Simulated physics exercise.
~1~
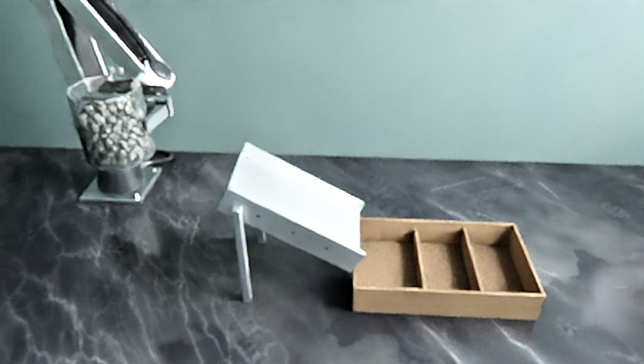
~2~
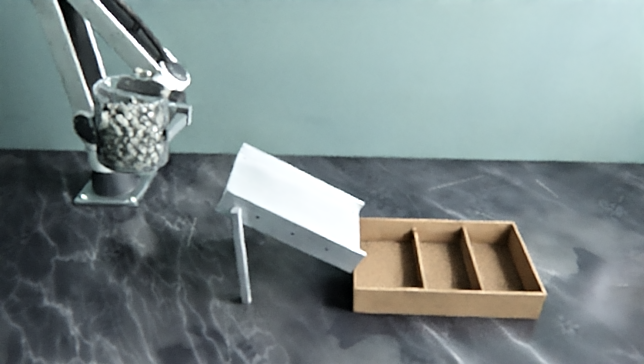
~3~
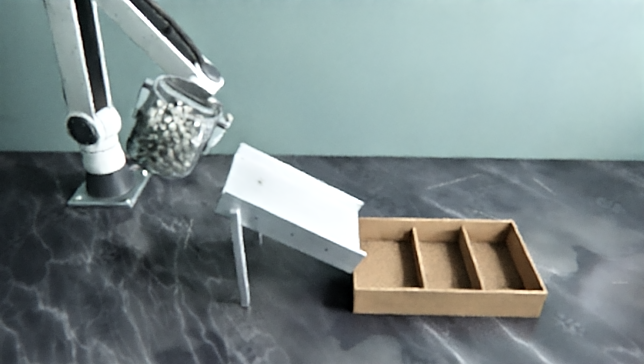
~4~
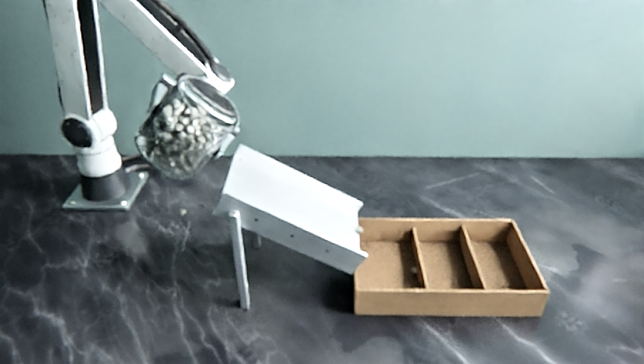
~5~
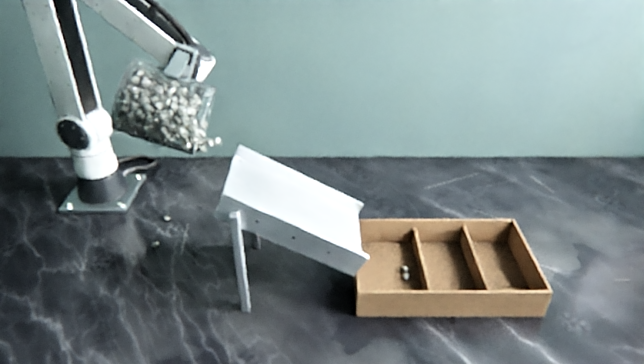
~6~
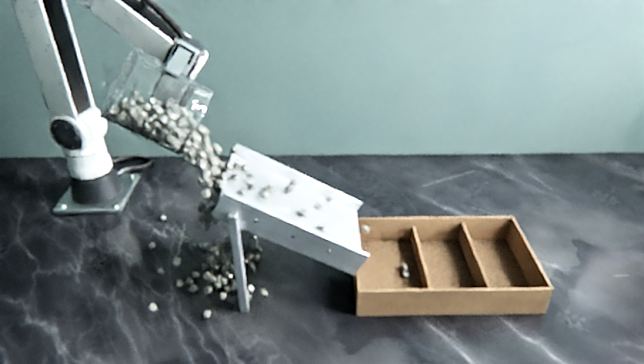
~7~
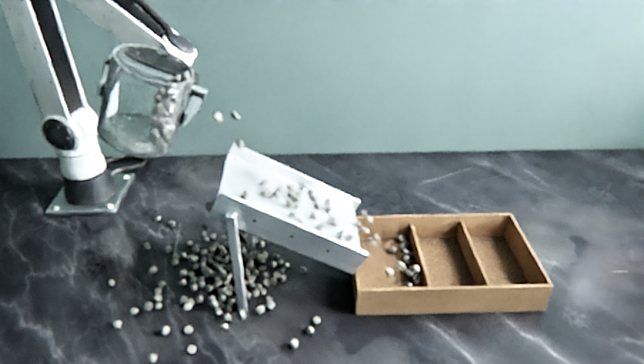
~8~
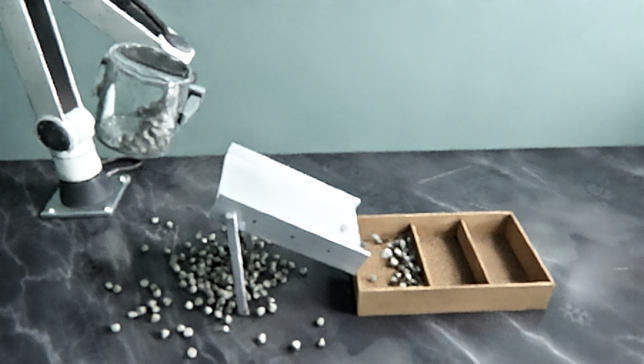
A robotic arm carries a clear cup of small pebbles towards a white chute and tips it, spilling many onto the dark marbled table while others slide into the nearest section of a brown divided box. The cup tilts back, still holding some pebbles.
